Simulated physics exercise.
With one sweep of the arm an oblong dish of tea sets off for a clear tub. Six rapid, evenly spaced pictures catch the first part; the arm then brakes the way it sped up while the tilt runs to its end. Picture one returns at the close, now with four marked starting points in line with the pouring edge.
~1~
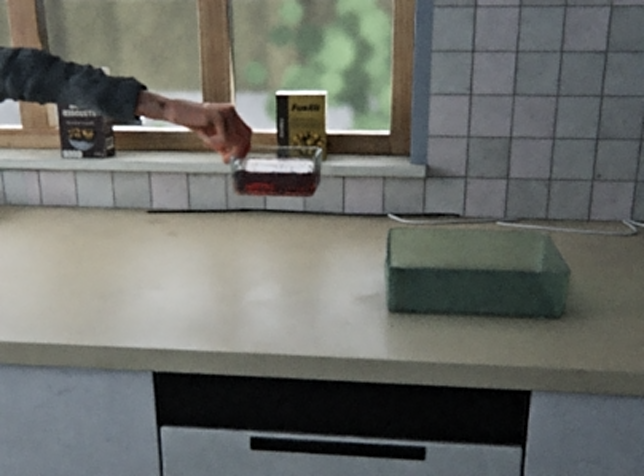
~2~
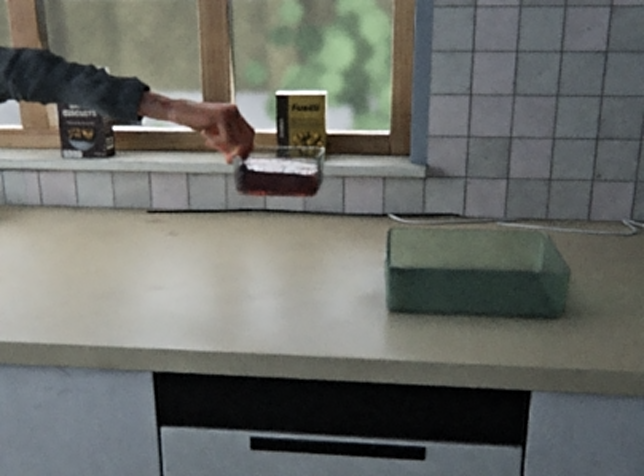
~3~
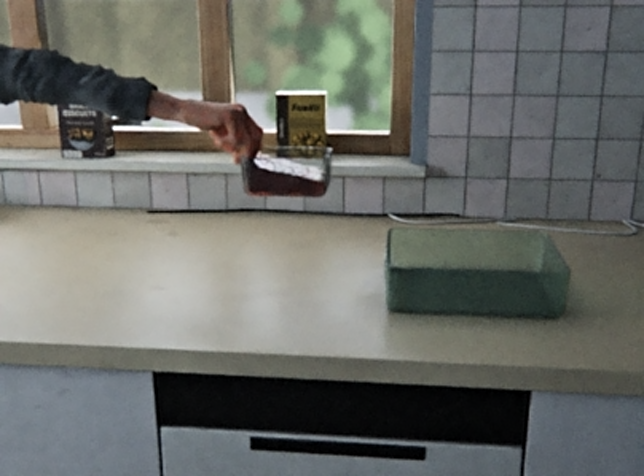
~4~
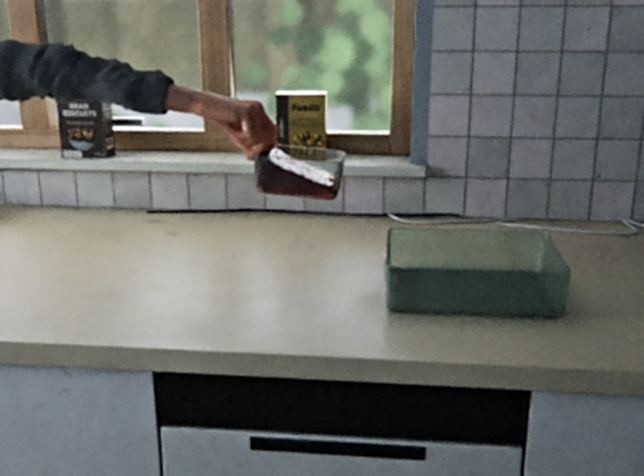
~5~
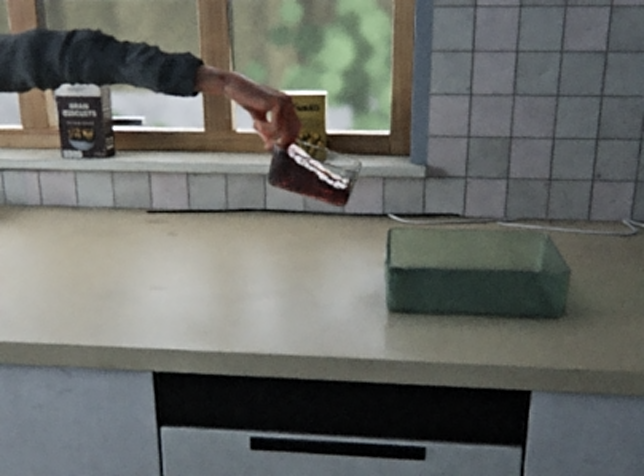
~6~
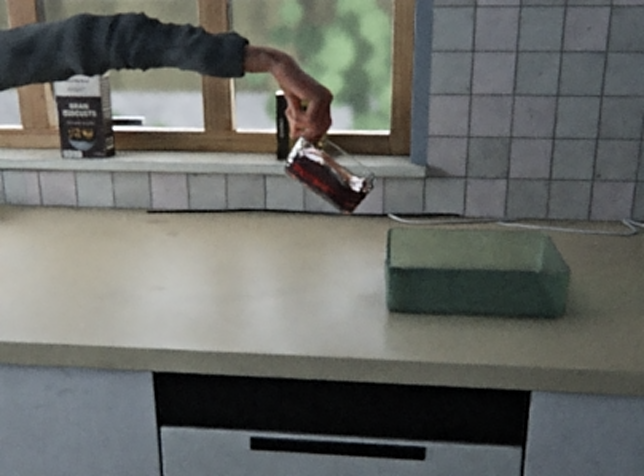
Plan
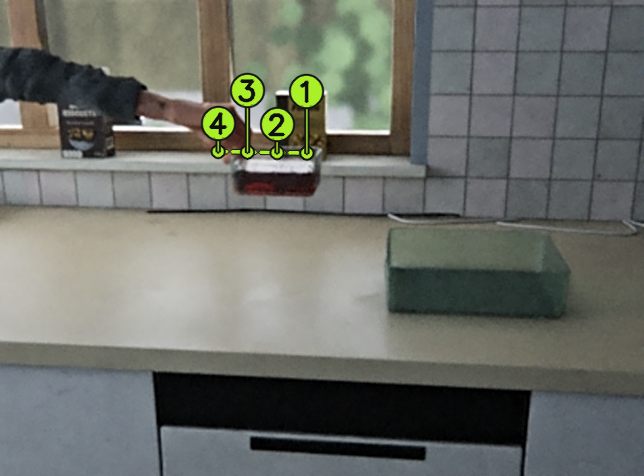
The clip shows a hand holding a clear oblong dish of dark reddish liquid above a kitchen counter with a greenish see-through tub on it; the arm moves the dish rightward, first level, then tilting its right side increasingly downward.
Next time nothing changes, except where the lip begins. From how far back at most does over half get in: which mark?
I would pick dot 2.
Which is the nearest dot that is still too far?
The answer is 3.
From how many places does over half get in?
Two.
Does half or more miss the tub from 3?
Yes.
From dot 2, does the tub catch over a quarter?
Yes, clearly.
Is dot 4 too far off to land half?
Yes.
On the marked copy, 1 at (306, 153); 2 at (277, 152); 3 at (247, 152); 4 at (218, 151).
With 1, about 77 % lands in the tub, 12 % falls short and 11 % goes beside or beyond.
With 2, about 65 % lands in the tub, 27 % falls short and 8 % goes beside or beyond.
With 3, about 26 % lands in the tub, 68 % falls short and 6 % goes beside or beyond.
With 4, about 0 % lands in the tub, 98 % falls short.
